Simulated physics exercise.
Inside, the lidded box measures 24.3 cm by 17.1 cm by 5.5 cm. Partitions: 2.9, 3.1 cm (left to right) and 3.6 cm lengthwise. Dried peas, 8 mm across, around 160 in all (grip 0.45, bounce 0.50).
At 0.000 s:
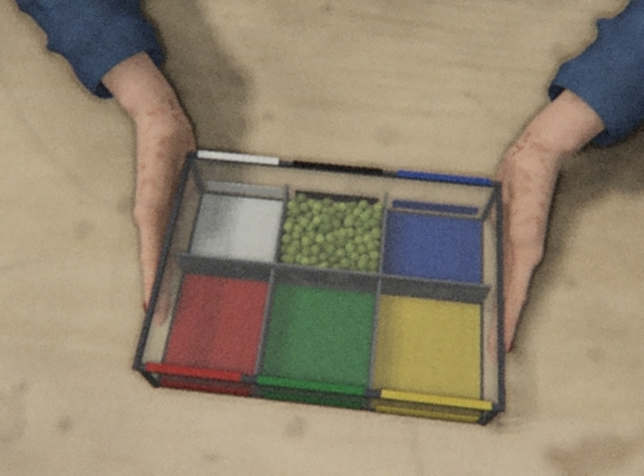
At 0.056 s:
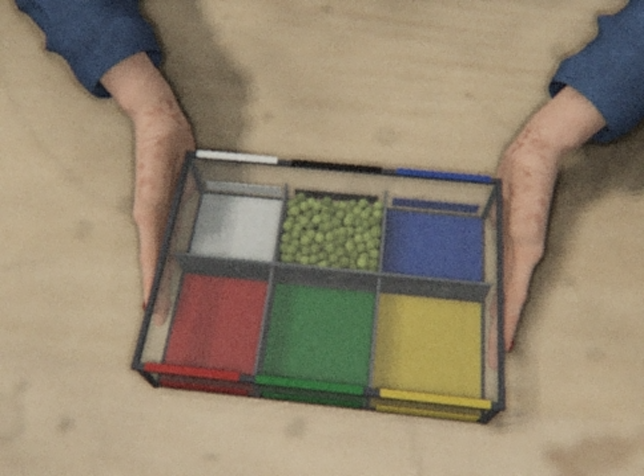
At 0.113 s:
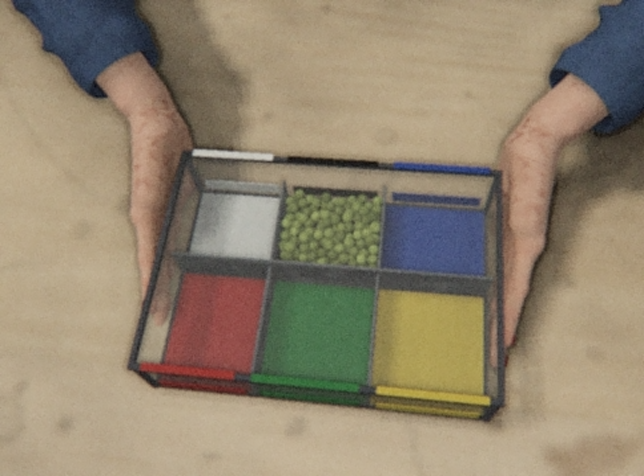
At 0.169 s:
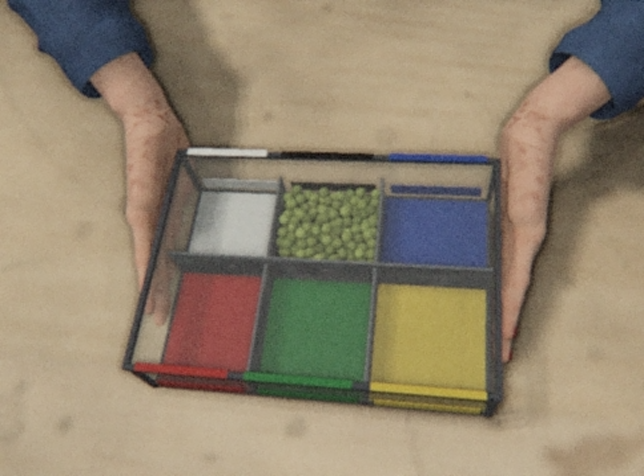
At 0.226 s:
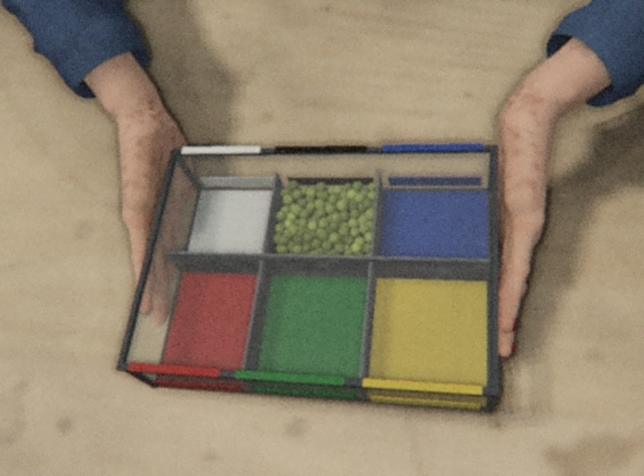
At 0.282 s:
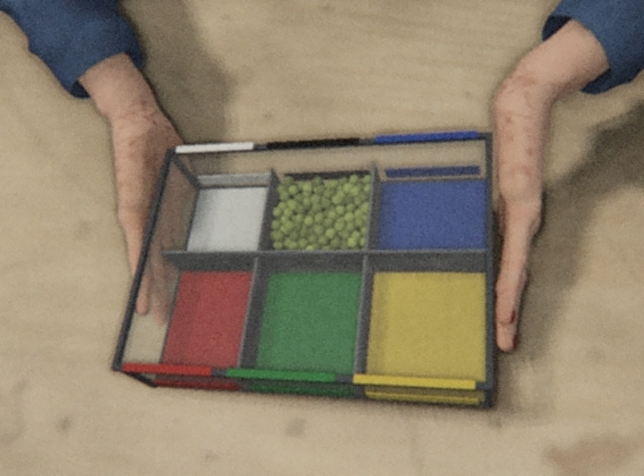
We see two hands holding a clear lidded box with six coloured compartments on a pale surface, green peas filling the top middle one. The hands slowly tilt the box slightly toward its left front corner, and the peas stay in place.
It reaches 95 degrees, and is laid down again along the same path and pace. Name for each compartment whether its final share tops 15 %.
Red compartment: Yes; blue compartment: No; green compartment: No; yellow compartment: No; white compartment: Yes; black compartment: Yes.
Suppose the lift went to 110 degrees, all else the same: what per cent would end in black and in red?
Black 0, red 40.
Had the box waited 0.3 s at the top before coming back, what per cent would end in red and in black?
Red 35, black 15.
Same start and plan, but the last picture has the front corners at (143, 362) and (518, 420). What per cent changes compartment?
Then about 75 per cent.
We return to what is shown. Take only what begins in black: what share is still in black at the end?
Some 20 per cent.
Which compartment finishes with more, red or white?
The white one has more.
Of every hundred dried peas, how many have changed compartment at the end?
Some 75 per cent.
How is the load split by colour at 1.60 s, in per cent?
Red 5, blue 0, green 0, yellow 0, white 20, black 75.
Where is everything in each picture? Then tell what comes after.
Box tilt 0 degrees, front corners at (140, 364) and (499, 405); black 100 %, in the first frame.
Box tilt 1 degrees, front corners at (139, 364) and (499, 404), in the second frame.
Box tilt 3 degrees, front corners at (135, 364) and (498, 400), lowest corner left front, in the third frame.
Box tilt 7 degrees, front corners at (129, 364) and (496, 395), lowest corner left front, in the fourth frame.
Box tilt 11 degrees, front corners at (124, 365) and (492, 389), lowest corner left front, in the fifth frame.
Box tilt 14 degrees, front corners at (119, 365) and (486, 383), lowest corner left front; black 100 %. Its pace works out near 65 degrees a second, in the sixth frame.
Then, at 1.60 s, tilt 95 degrees; red 5 %, white 20 %, black 75 %.
After 2.47 s, tilt 43 degrees; red 25 %, white 50 %, black 25 %.
Then, at 3.35 s, tilt 0 degrees; red 25 %, white 50 %, black 25 %.
In the end, at 4.0 s, red 25 %, blue 0 %, green 0 %, yellow 0 %, white 50 %, black 25 %.
